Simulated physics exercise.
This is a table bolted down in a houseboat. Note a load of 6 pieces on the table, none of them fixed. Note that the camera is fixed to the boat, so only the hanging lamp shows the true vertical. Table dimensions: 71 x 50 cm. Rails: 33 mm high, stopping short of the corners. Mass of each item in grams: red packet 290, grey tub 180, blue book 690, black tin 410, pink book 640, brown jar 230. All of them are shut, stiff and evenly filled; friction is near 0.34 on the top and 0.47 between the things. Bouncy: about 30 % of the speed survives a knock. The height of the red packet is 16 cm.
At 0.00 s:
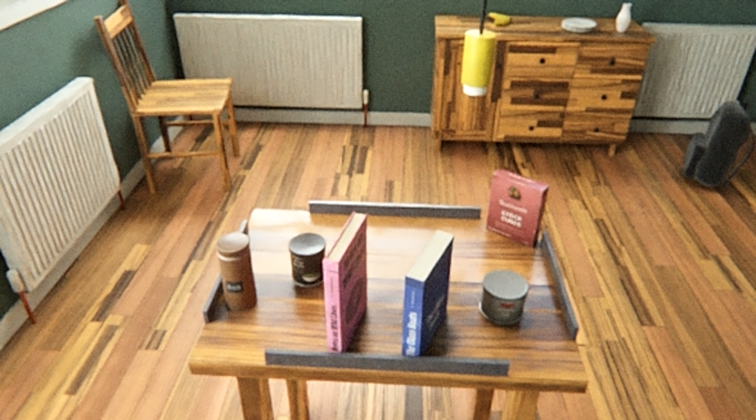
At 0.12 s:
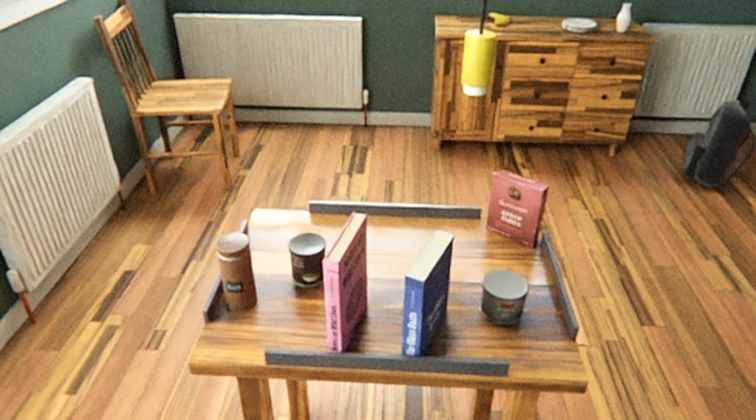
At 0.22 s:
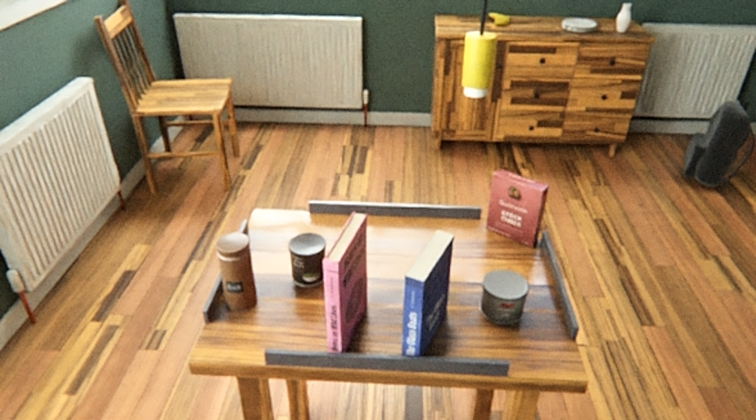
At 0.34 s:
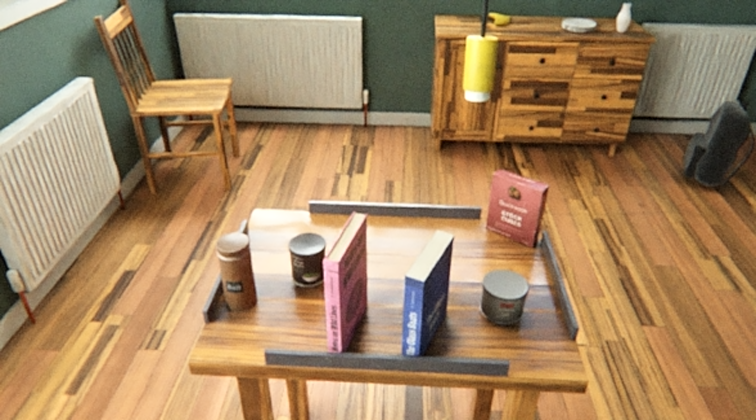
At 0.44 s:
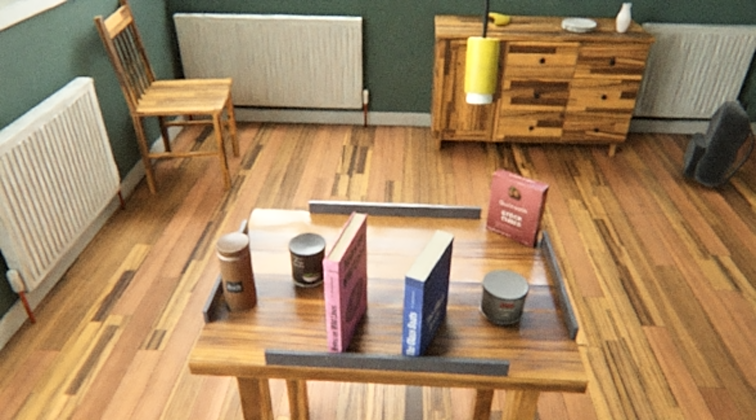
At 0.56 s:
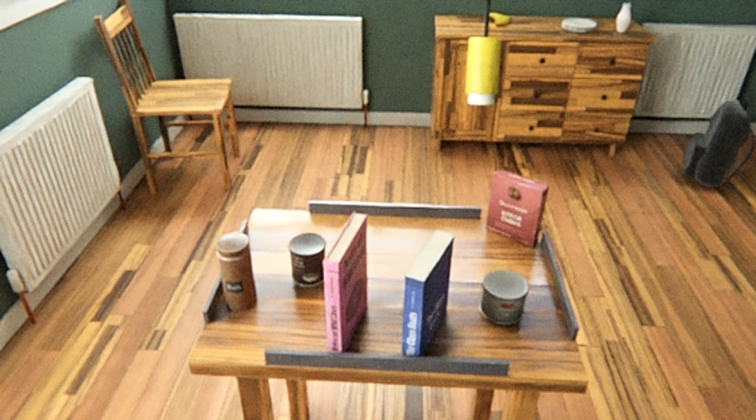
In a room with a wooden floor, books, a red packet, a jar and small tubs stayed still on a table, while the yellow hanging lamp beyond them swung slightly.
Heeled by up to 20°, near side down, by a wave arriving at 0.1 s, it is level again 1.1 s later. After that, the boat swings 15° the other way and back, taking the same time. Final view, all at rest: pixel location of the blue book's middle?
Roughly (428, 298).
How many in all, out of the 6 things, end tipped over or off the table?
I count 1.
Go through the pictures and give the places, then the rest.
The first picture shows boat level; blue book (428, 296); red packet (516, 208).
The second picture shows boat level; black tin (308, 259); pink book (348, 285).
The third picture shows floor tilted 2°, near side down; brown jar (237, 273); red packet (516, 208).
The fourth picture shows floor tilted 8°, near side down; grey tub (503, 297); black tin (308, 259).
The fifth picture shows floor tilted 14°, near side down; pink book (348, 285); brown jar (237, 273).
The sixth picture shows floor tilted 19°, near side down; blue book (428, 296); red packet (516, 208).
After 0.96 s, floor tilted 8°, near side down; red packet on its side.
After 1.16 s, boat level; red packet on its side.
In the end (2.8 s), toppled on the table, red packet; the other 5 under 5 cm from the start. At the end, from the last picture's camera, blue book near (428, 298).
